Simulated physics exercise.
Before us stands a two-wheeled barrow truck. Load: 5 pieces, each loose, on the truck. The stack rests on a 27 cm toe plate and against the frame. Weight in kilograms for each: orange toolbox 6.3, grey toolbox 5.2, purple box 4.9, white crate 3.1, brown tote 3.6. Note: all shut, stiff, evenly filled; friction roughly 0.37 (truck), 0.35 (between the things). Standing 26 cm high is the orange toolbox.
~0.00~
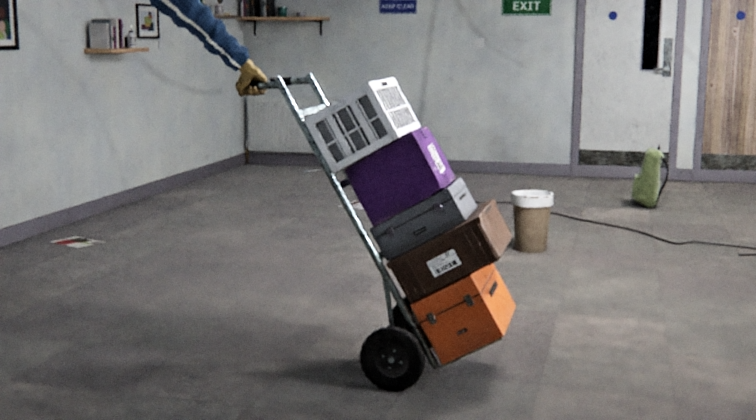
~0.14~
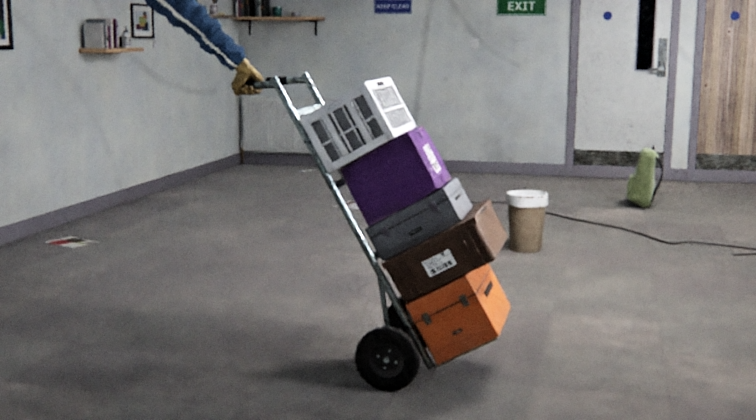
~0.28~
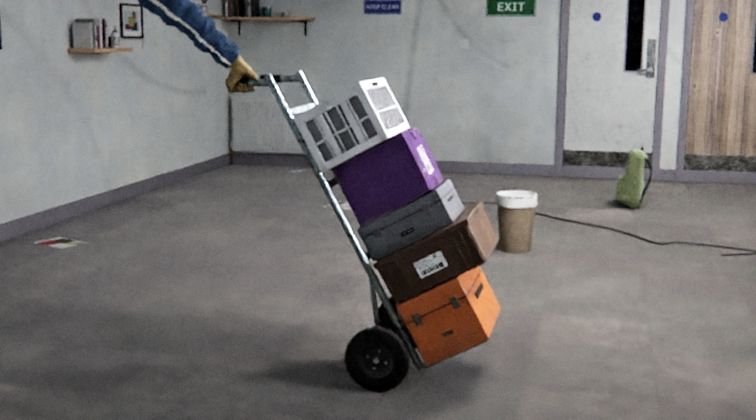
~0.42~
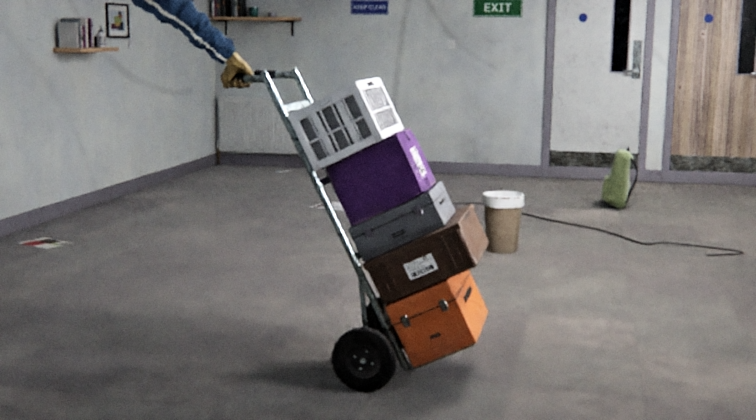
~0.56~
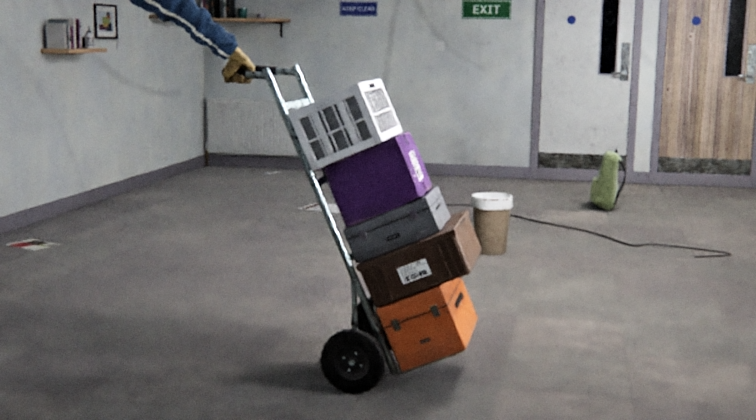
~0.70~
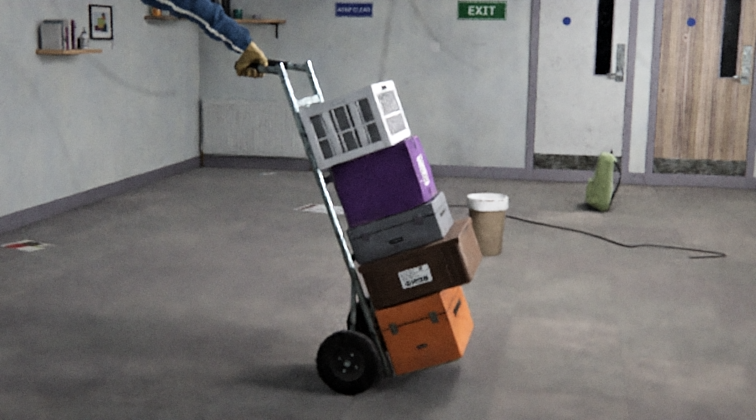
The video shows a gloved hand gripping a two-wheeled hand truck stacked with an orange toolbox, brown tote, grey toolbox, purple box and white crate, gradually raising the leaning truck more upright as the view shifts slightly.
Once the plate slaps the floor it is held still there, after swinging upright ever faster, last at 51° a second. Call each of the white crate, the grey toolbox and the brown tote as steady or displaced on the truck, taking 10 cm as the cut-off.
White crate: Steady. Grey toolbox: Steady. Brown tote: Steady.
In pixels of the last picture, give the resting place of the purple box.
I'd put it at around (439, 200).
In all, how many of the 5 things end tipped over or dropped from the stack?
All told, 0.
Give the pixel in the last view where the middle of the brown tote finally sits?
Near (450, 291).
Around 1.10 s, 5° short of upright.
Around 1.30 s, truck upright; white crate shifted 4 cm near (447, 137); grey toolbox shifted 2 cm near (447, 249); brown tote shifted 2 cm near (453, 290).
Around 1.60 s, truck upright; white crate tipped 4° against what carries it near (453, 137); grey toolbox tipped 4° against what carries it near (450, 249); brown tote tipped 4° against what carries it near (456, 290).
Around 1.80 s, truck upright.
Finally (2.2 s), all 5 still in place (within 10 cm). In the last view, white crate near (436, 138), grey toolbox near (441, 250).
